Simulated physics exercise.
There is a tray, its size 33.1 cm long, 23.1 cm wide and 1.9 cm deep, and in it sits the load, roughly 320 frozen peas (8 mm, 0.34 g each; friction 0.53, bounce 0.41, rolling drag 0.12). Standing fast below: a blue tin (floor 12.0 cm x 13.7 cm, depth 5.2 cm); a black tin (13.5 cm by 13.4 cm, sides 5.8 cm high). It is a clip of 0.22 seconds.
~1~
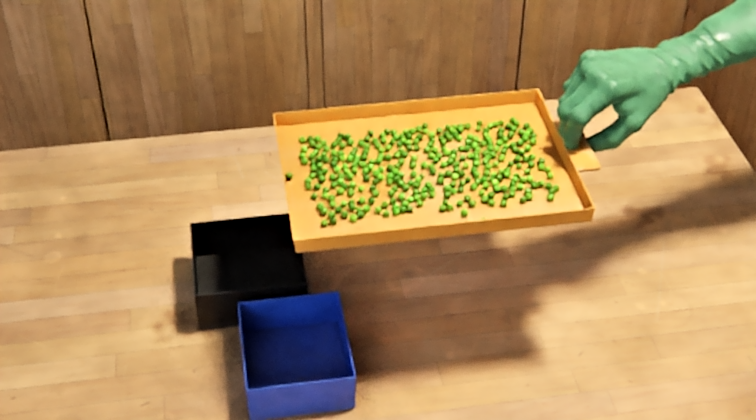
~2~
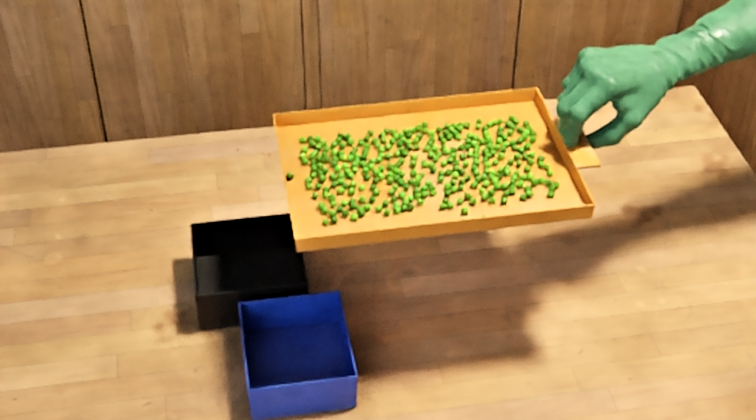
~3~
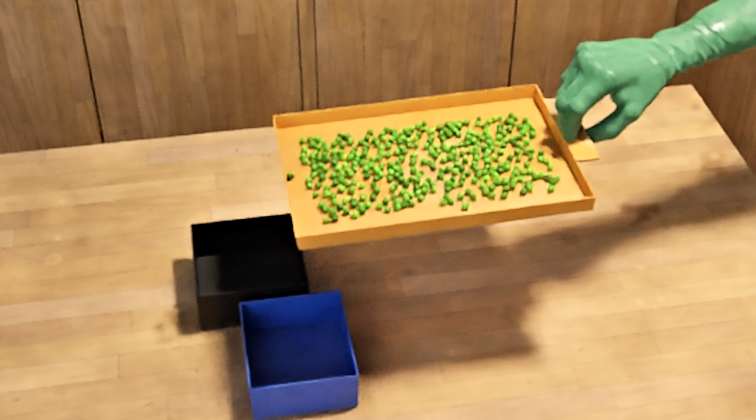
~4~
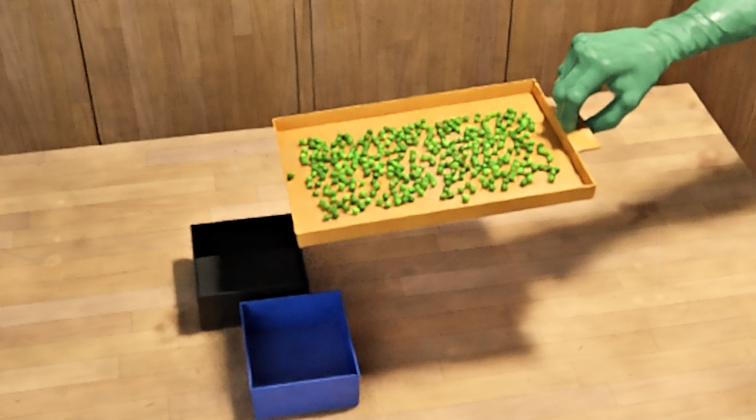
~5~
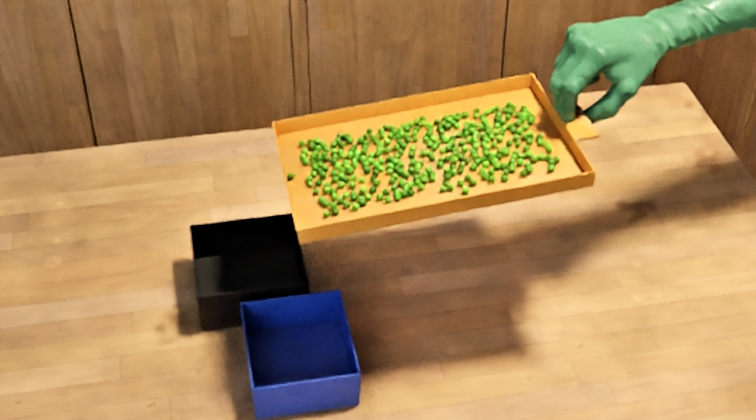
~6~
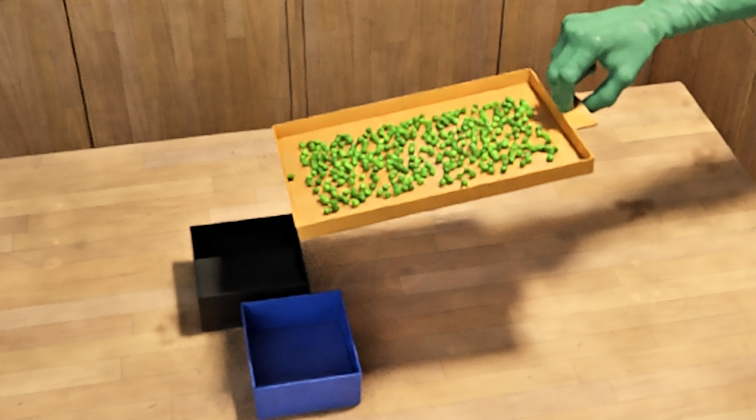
The clip shows a green-gloved hand holding an orange tray of small green peas above a blue tin and a black tin on a wooden table, then gradually raising its right side so the tray tilts slightly toward the left.
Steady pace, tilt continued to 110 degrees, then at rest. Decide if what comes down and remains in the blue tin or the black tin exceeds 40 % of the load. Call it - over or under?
I call it under.
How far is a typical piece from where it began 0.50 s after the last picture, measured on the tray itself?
My guess would be some 9 cm.
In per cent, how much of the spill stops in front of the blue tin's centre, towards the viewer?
Share of spill: Approx. 0 %.
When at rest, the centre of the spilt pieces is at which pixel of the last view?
I'd say roughly (318, 253).
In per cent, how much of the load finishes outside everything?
85 per cent, roughly.
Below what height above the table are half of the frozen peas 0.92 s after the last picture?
About 22 centimetres.
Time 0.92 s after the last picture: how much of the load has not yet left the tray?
I'd guess close to 85 in a hundred are still on the tray.
Then, 0.50 s after the last picture, tilt 45 degrees; tray 100 %; middle of all pieces on or above the table near (353, 129).
Then, 0.92 s after the last picture, tilt 73 degrees; black tin 5 %, tray 85 %, outside 5 %, in the air 5 %; middle of all pieces on or above the table near (336, 145).
Then, 1.30 s after the last picture, tilt 99 degrees; black tin 5 %, tray 50 %, outside 15 %, in the air 30 %; middle of all pieces on or above the table near (322, 176).
Then, 1.67 s after the last picture, tilt 110 degrees; black tin 15 %, outside 85 %; middle of all pieces on or above the table near (310, 254).
In the end, black tin 15 %, outside 85 %.
